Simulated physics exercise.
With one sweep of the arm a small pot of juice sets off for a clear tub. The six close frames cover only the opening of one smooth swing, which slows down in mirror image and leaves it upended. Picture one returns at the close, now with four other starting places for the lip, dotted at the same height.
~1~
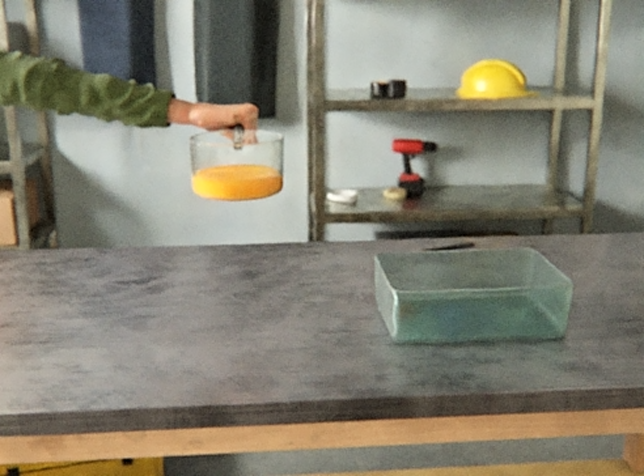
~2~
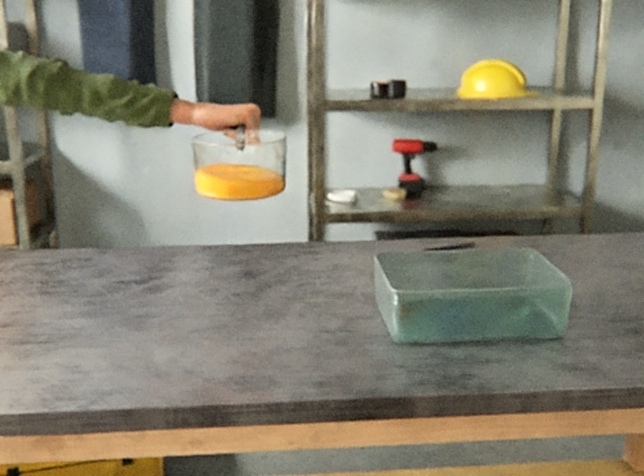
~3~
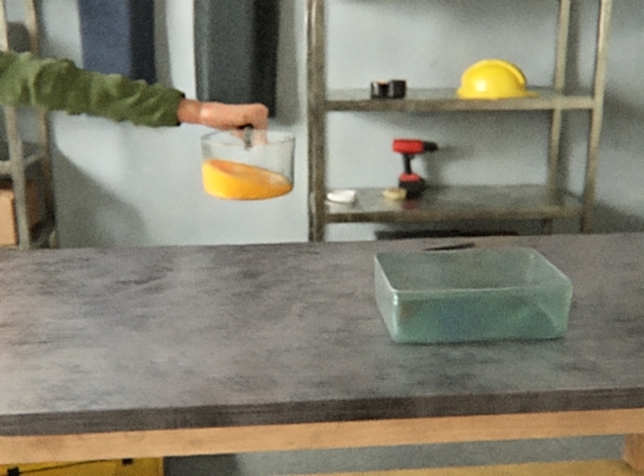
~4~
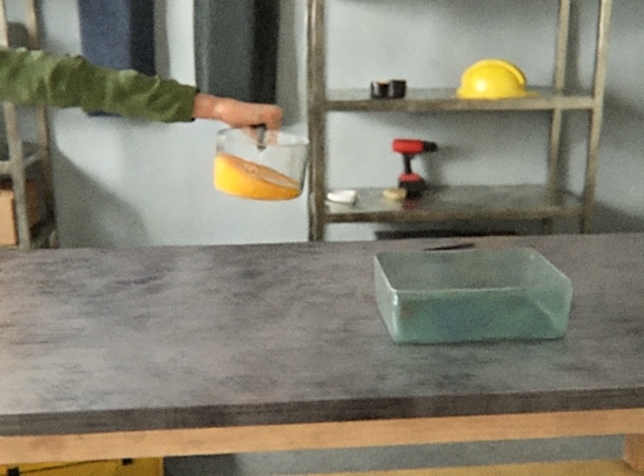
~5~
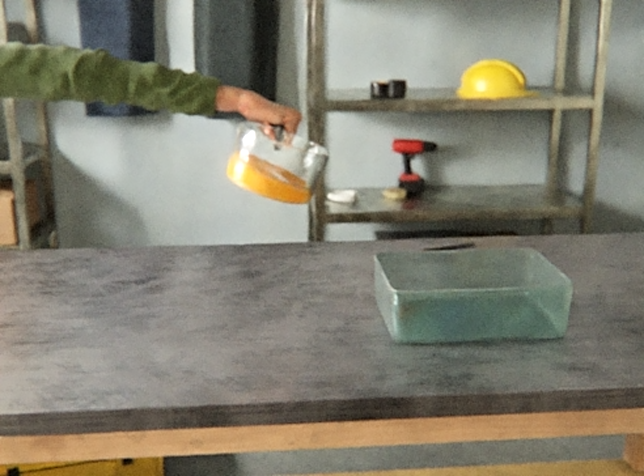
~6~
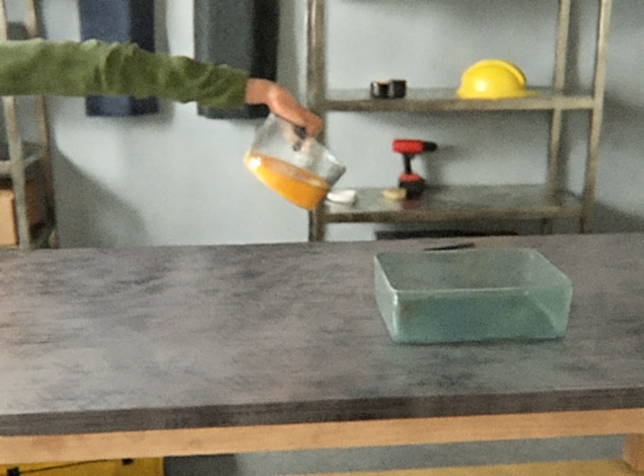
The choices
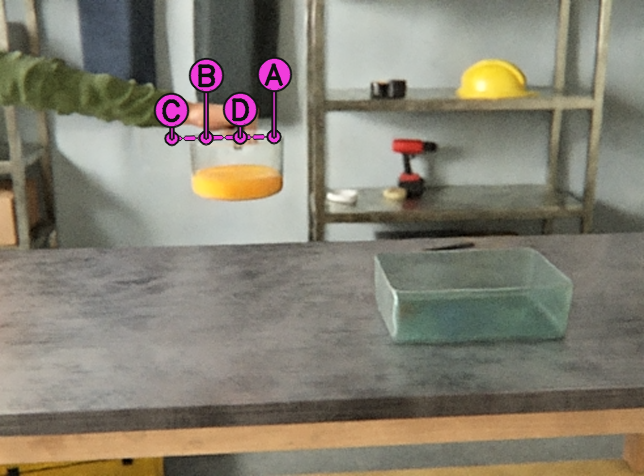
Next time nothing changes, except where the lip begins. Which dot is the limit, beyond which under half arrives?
Choose D.
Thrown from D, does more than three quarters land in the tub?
No, less.
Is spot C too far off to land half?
Yes, it does.
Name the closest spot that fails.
Here it is spot B.
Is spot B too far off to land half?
Yes, it does.
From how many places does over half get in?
Two.
On the marked copy, A at (274, 136); B at (206, 137); C at (171, 138); D at (240, 137).
With A, about 75 % lands in the tub, 5 % falls short and 19 % goes beside or beyond.
With B, about 19 % lands in the tub, 79 % falls short.
With C, about 0 % lands in the tub, 99 % falls short.
With D, about 61 % lands in the tub, 24 % falls short and 14 % goes beside or beyond.
